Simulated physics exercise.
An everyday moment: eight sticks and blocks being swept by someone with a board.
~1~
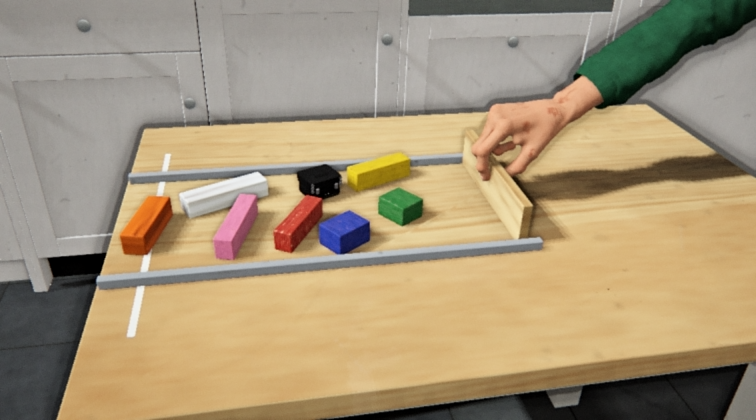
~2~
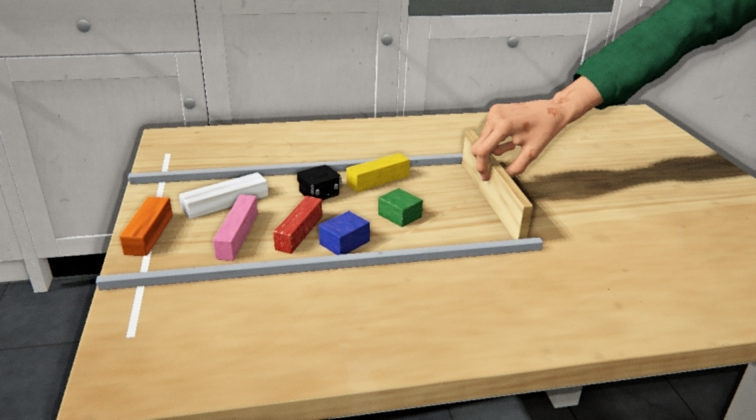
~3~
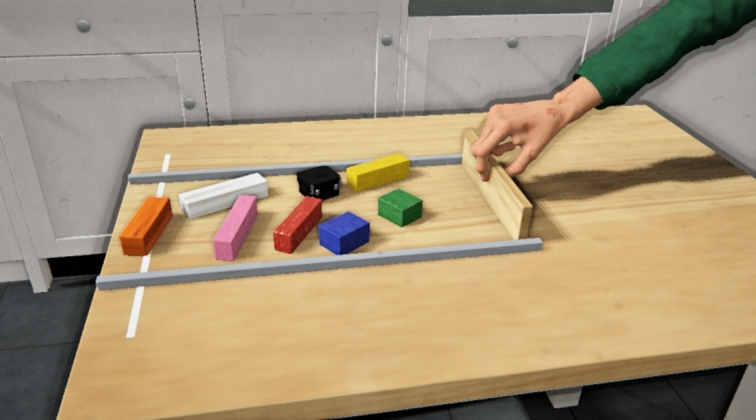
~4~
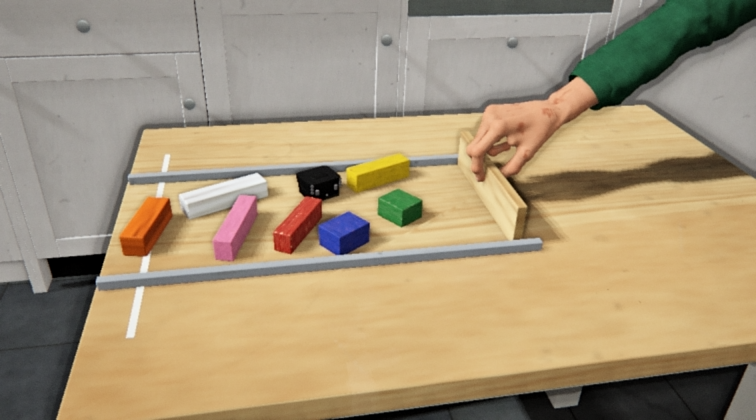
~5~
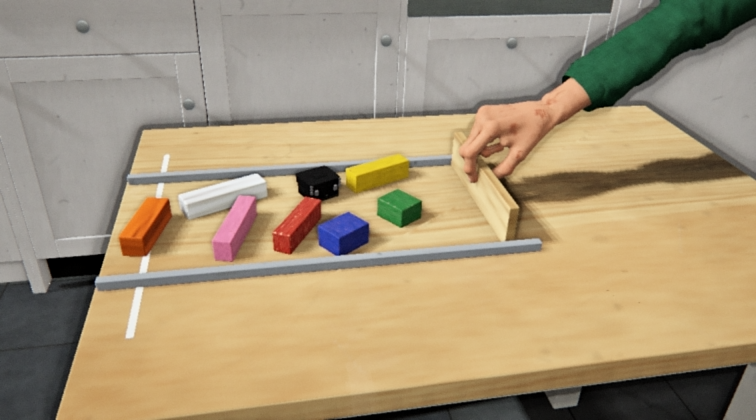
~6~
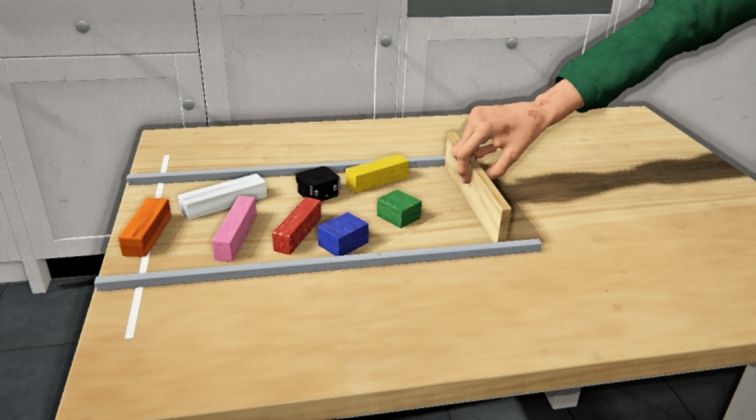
In the video, a hand in a green sleeve holds a wooden board upright between two gray rails, then slides it slightly left toward several colored blocks, which stay in place near a white strip on the table.
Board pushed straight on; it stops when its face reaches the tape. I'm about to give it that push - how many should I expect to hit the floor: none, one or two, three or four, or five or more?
Expect five or more.
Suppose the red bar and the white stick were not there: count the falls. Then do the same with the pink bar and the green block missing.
In order, the numbers are 3 and 3.
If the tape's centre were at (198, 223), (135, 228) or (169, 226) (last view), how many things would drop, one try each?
Per try: 1; 5; 3.
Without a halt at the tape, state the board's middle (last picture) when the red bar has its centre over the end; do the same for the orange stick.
The red bar gives roughly (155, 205), the orange stick roughly (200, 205).
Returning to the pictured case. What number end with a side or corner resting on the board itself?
At rest, 3 are in contact.
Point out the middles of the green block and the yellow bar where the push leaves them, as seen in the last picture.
In the last picture they sit at about (134, 224) and about (146, 195).
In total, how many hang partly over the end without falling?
The total comes out at 0.
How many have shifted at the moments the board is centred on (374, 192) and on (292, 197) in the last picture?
First position 3; second position 7.
A little later, none off yet; orange stick at rest near (146, 226); white stick at rest near (224, 196); pink bar at rest near (236, 227).
Next, none off yet; orange stick at rest near (146, 226); white stick moving near (219, 194); pink bar shifted a little near (208, 240).
Later still, none off yet; orange stick shifted a little near (119, 235); white stick shifted about its own width near (158, 195); pink bar shifted about its own width near (148, 245).
When it is over, the number that fall off is five or more; down, black case, red bar, pink bar, white stick and orange stick.
